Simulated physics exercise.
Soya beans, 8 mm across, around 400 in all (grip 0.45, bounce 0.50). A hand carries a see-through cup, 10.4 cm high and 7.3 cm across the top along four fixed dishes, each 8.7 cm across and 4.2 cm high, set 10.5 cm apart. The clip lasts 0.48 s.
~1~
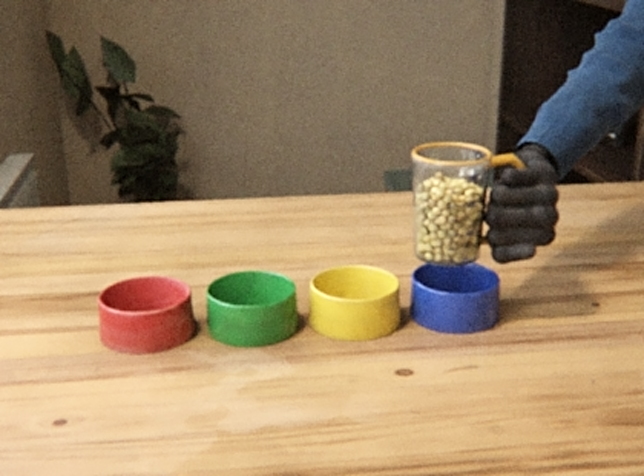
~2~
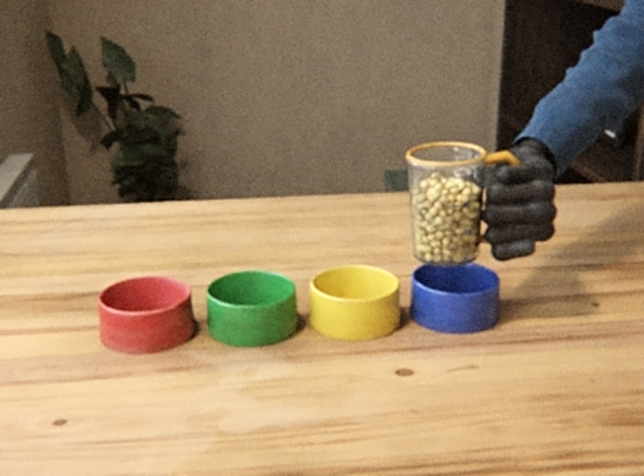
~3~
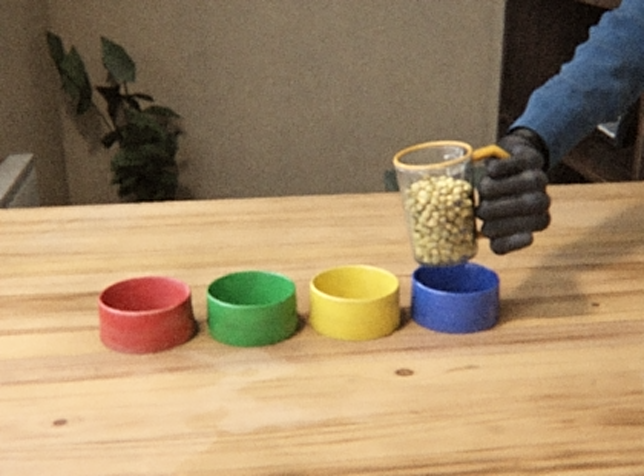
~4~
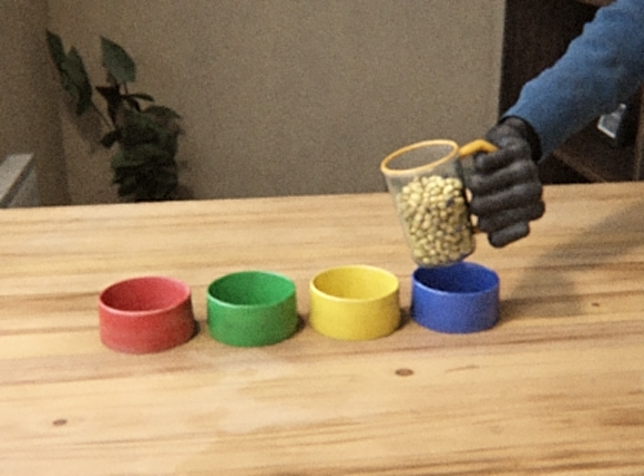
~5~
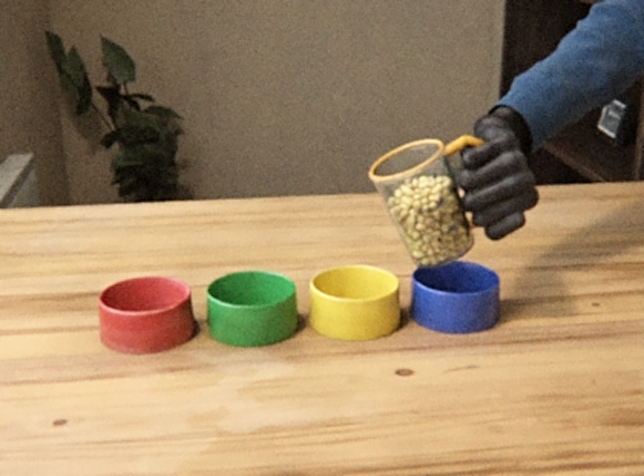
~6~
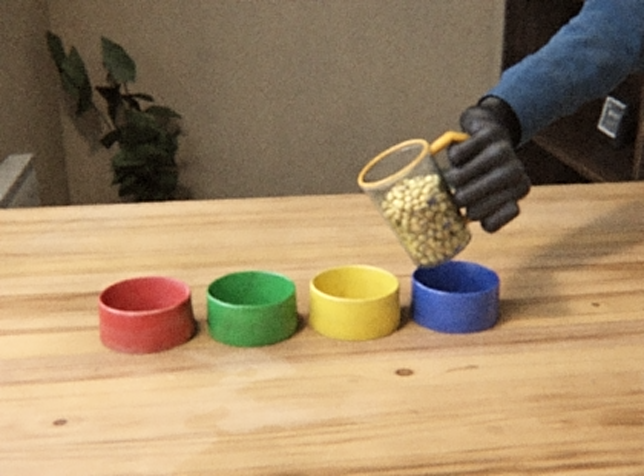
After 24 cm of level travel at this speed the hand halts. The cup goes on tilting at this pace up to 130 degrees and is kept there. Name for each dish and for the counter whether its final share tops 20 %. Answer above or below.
Red: Below, blue: Below, green: Above, yellow: Below, counter: Below.
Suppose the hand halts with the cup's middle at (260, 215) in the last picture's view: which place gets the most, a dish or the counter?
The winner: Green.
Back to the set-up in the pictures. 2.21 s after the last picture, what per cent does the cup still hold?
About 0 per cent.
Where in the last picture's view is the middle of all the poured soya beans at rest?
Near (252, 300).
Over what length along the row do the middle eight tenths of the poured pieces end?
Roughly 5 cm.
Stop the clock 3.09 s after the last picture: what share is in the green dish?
About 95 per cent by then.
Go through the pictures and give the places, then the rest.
In the first picture, cup at (449, 205), tilt 0 degrees, lip at (415, 155), moved 0.0 cm; middle of the pieces at (451, 220); blue dish at (456, 277); yellow dish at (355, 283); green dish at (251, 289); red dish at (145, 294).
In the second picture, cup at (446, 205), tilt 3 degrees, lip at (409, 157), moved 0.3 cm; middle of the pieces at (449, 220).
In the third picture, cup at (439, 205), tilt 10 degrees, lip at (396, 163), moved 1.0 cm; middle of the pieces at (444, 220).
In the fourth picture, cup at (432, 205), tilt 17 degrees, lip at (384, 169), moved 1.7 cm; middle of the pieces at (438, 219).
In the fifth picture, cup at (425, 206), tilt 23 degrees, lip at (372, 176), moved 2.4 cm; middle of the pieces at (433, 219).
In the sixth picture, cup at (418, 206), tilt 30 degrees, lip at (361, 183), moved 3.1 cm; middle of the pieces at (428, 218); blue dish at (456, 277); yellow dish at (355, 283); green dish at (251, 289); red dish at (145, 294).
Then, 1.32 s after the last picture, tilt 125 degrees; cup holds 35 %, green 65 %.
Then, 2.21 s after the last picture, tilt 130 degrees; cup holds 0 %, green 95 %.
Then, 3.09 s after the last picture, tilt 130 degrees; cup holds 0 %, green 95 %.
In the end, red 0 %, blue 0 %, green 95 %, yellow 0 %, counter 5 %.
